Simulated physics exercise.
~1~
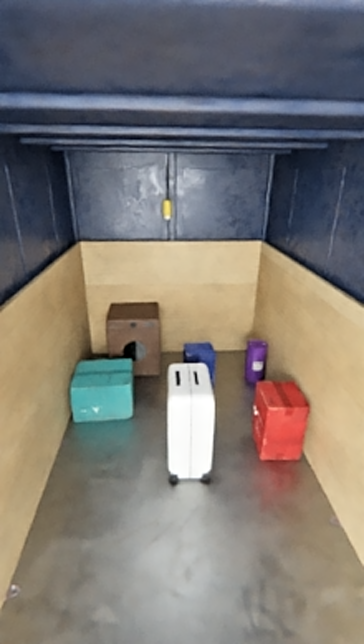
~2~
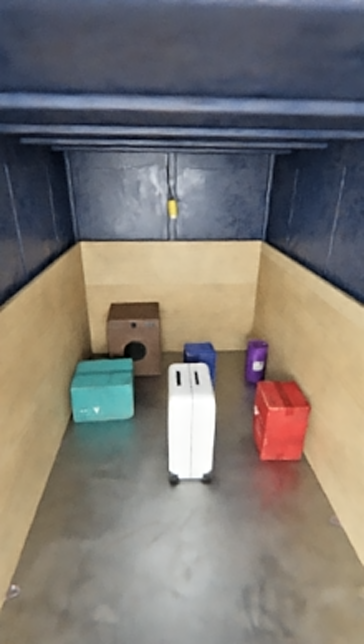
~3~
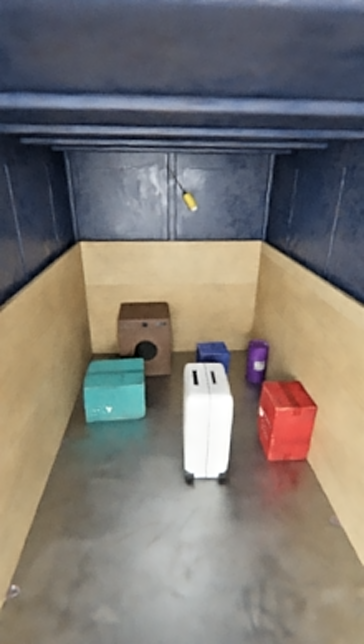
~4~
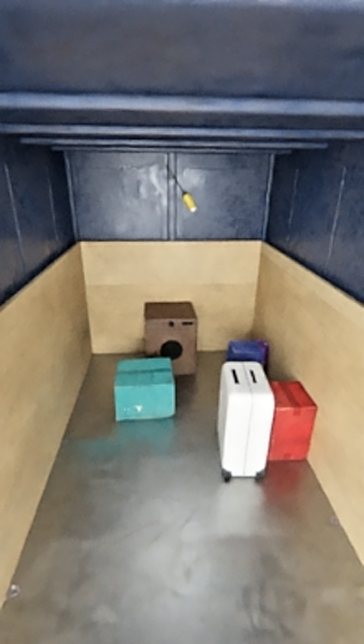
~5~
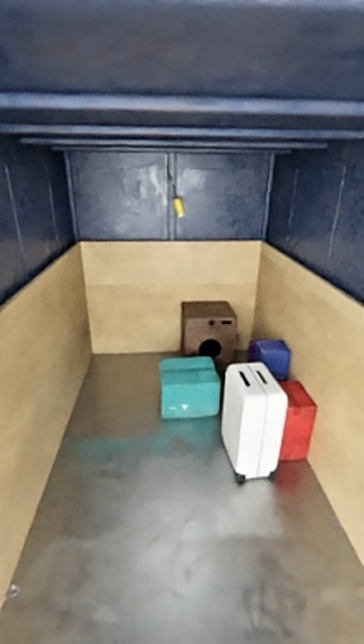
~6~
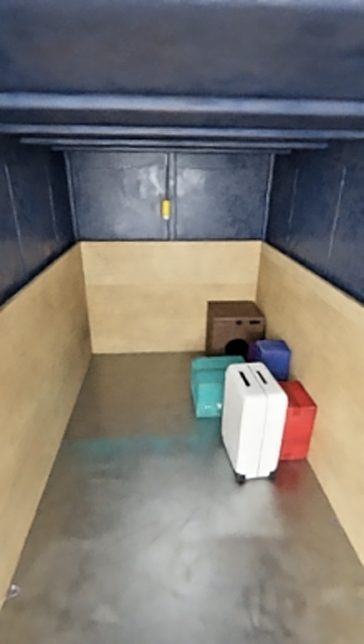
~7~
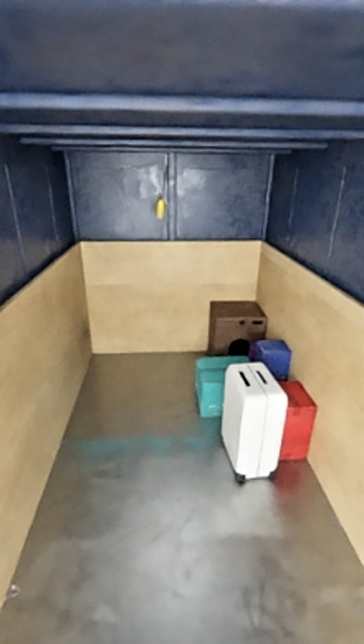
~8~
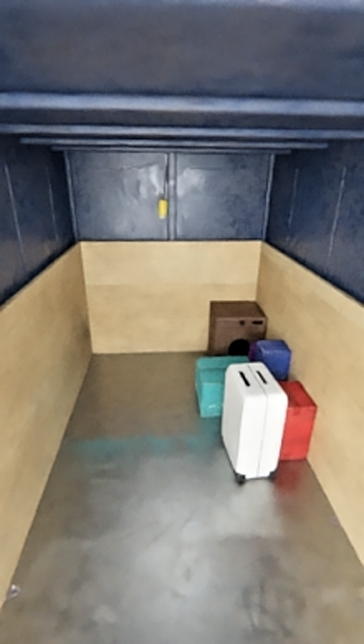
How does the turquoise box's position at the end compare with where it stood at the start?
At the start it stands on the left side of the floor, in front of the brown appliance. By the end it is right of the middle, partly hidden behind the white case.
